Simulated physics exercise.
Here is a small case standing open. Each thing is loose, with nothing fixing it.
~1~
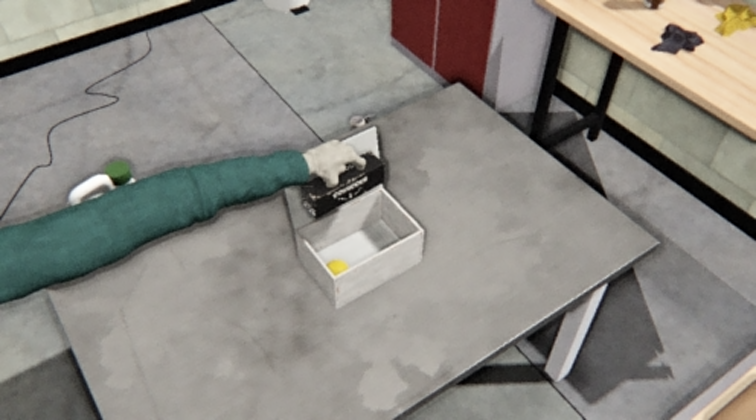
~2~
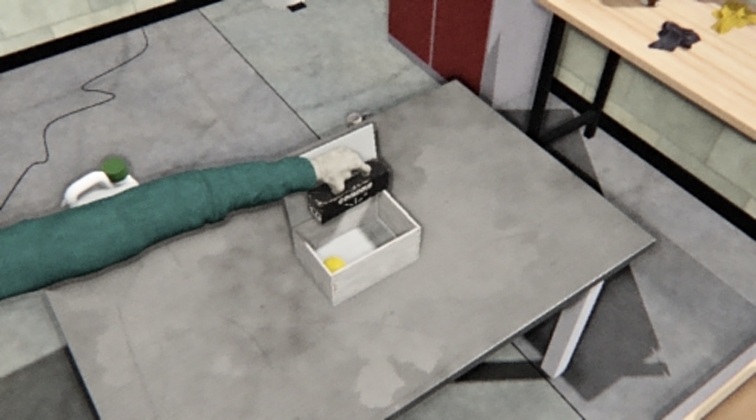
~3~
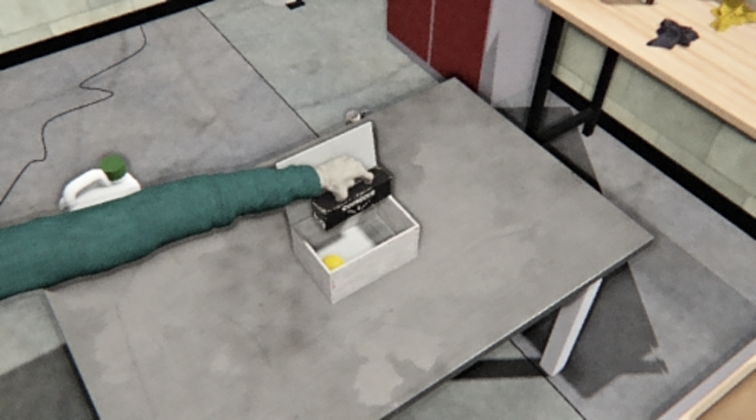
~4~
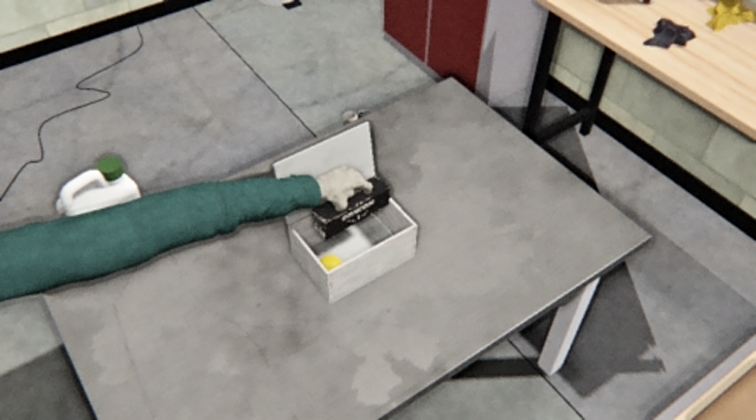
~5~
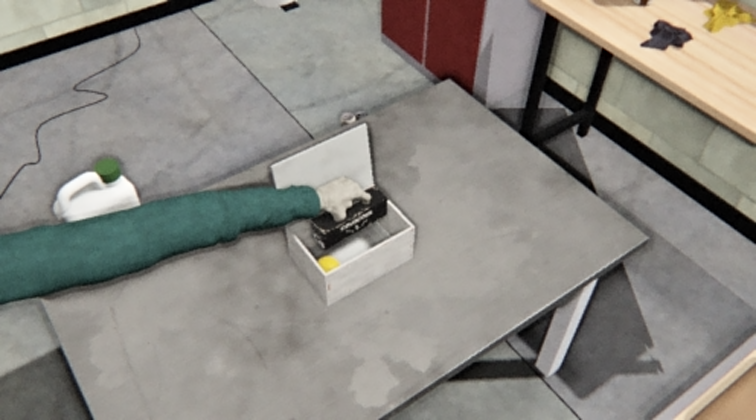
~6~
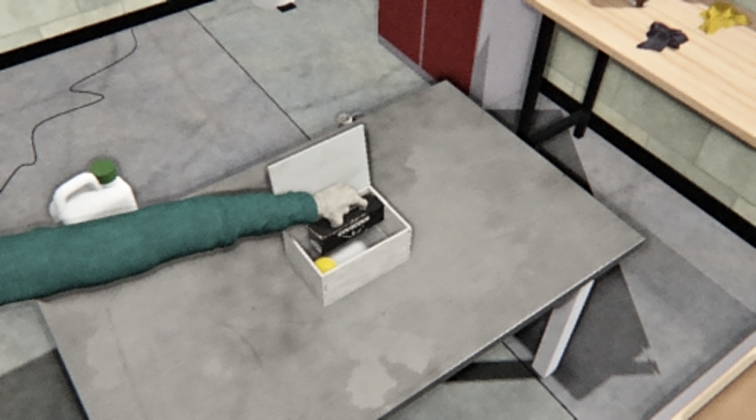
In this clip, a green-sleeved arm with a pale gloved hand holds a black carton above a small open case on a gray table, then lowers it into the case beside a yellow object, still gripping it.
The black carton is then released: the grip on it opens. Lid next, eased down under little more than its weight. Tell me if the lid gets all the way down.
It does.
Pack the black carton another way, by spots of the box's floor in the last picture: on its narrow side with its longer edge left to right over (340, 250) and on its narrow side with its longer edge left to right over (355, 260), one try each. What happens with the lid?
Lid: First try closed, second try open.
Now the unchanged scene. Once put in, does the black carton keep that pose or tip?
The black carton stays as it was set.
Then, 1.20 s on from there, lid starting down; black carton shifted a little near (347, 240); yellow lemon shifted a little.
Then, 1.80 s on from there, lid 35° above the rim; black carton shifted a little near (347, 240); yellow lemon shifted a little.
In the end, lid shut; moved from the start, black carton; yellow lemon unmoved. At the end, from the last picture's camera, black carton near (347, 240).
